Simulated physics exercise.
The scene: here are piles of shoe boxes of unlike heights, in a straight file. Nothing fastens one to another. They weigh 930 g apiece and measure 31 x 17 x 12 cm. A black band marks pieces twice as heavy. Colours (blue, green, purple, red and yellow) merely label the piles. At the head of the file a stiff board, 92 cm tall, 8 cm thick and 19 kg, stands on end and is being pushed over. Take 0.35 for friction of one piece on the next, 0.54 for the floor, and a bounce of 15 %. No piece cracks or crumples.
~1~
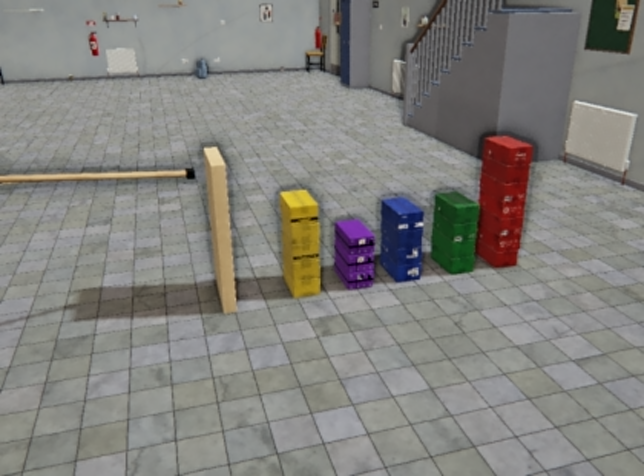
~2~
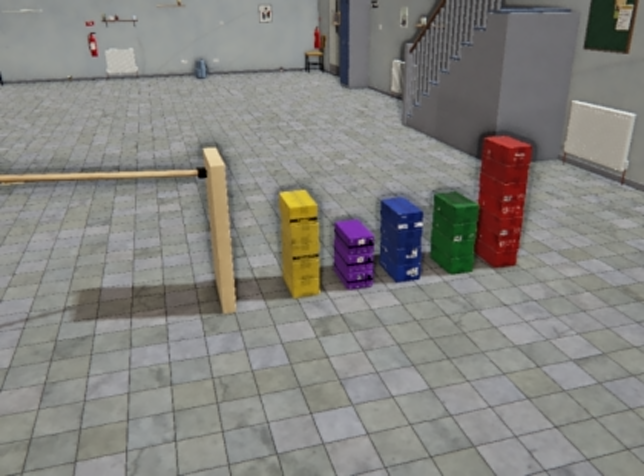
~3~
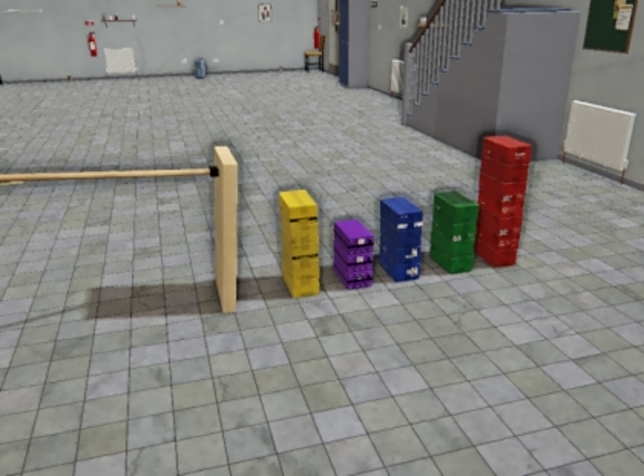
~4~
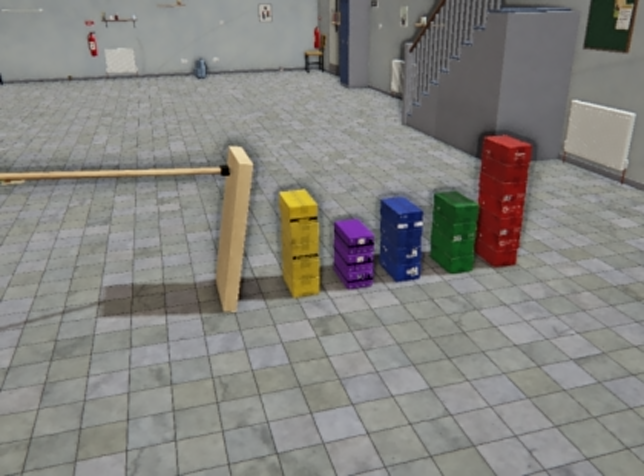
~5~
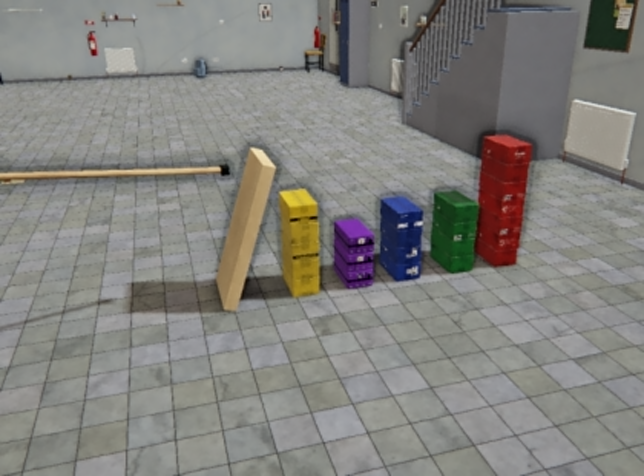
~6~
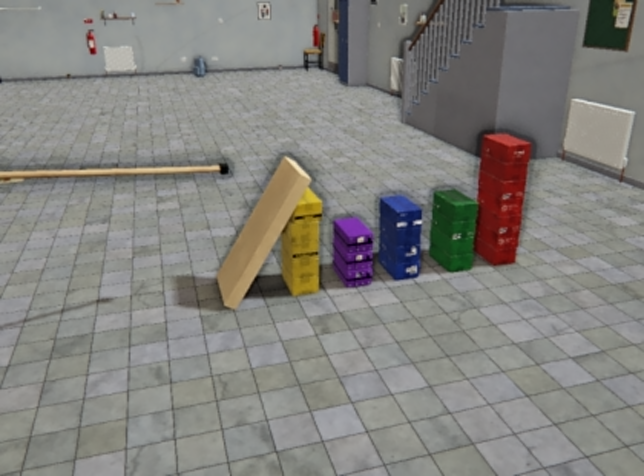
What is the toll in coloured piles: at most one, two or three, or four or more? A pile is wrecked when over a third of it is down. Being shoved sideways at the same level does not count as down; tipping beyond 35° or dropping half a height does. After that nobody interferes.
It takes from two to three of them.
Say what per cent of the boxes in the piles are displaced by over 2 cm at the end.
55 per cent.
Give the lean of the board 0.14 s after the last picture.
About 45°.
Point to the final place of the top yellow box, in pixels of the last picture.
Near (417, 222).
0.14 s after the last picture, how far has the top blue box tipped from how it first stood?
About 0°.
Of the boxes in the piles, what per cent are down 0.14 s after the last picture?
0 per cent by then.
Then, 0.14 s later than the last frame, board 46° from upright; none of the 23 boxes down, 4 disturbed; top yellow box tilted 16°.
Then, 0.30 s later than the last frame, board 59° from upright; 3 of the 23 boxes down; top purple box tilted 12°; top yellow box tilted 3°, 12 cm lower.
Then, 0.48 s later than the last frame, board 69° from upright; 5 of the 23 boxes down; top yellow box tilted 27°, 16 cm lower; top blue box tilted 15°.
Then, 0.64 s later than the last frame, board 72° from upright; 9 of the 23 boxes down; top blue box tilted 11°, 8 cm lower; top green box tilted 10°.
When it is over, board 72° from upright; 9 of the 23 boxes down; top green box tilted 6°; top blue box tilted 3°, 12 cm lower. Wrecked, blue, purple and yellow. In pixels of the last frame, middles, top green box near (478, 203), top blue box near (453, 222).
